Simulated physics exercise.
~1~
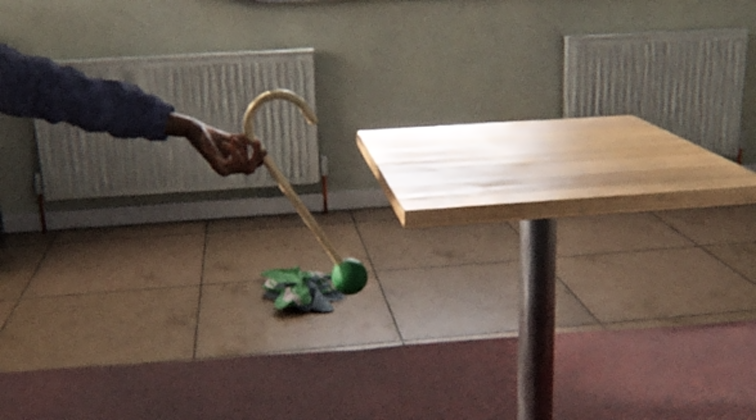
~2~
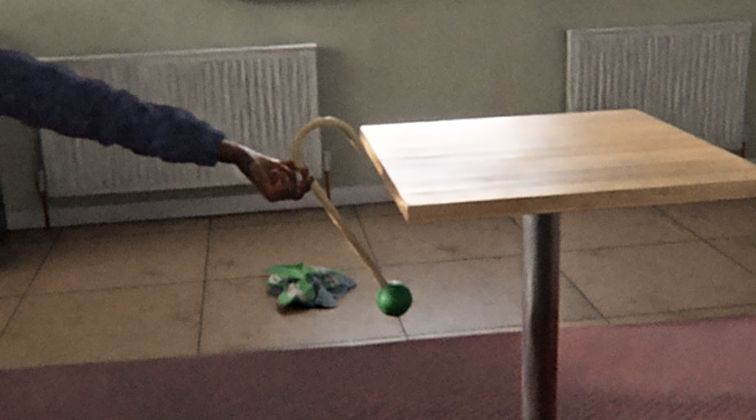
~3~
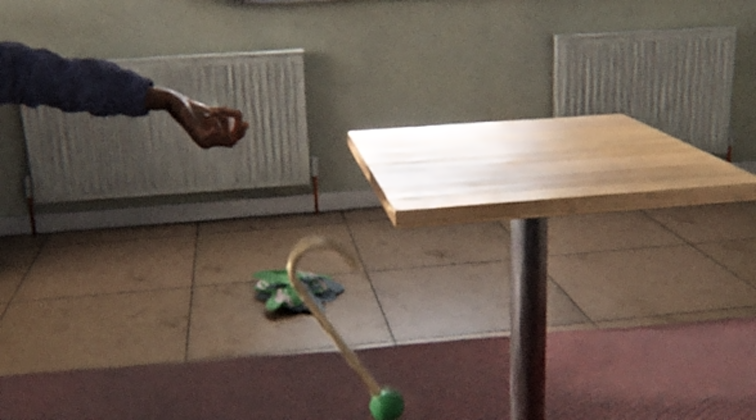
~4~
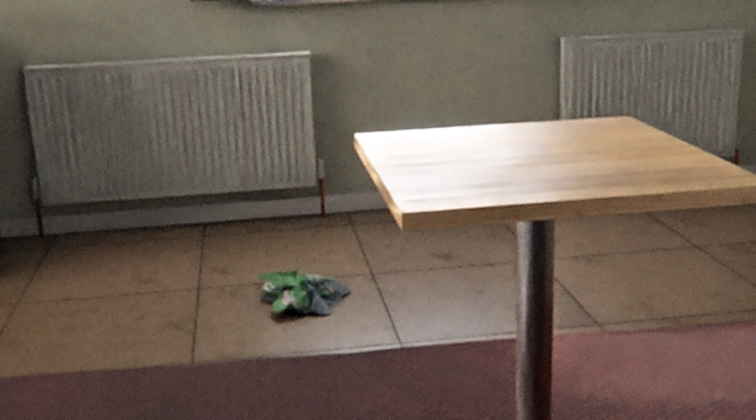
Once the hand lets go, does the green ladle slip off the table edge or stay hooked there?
The green ladle slips off the table edge and drops down out of view.
A hand hooks a green ladle at the table's edge, releases it, and it falls.
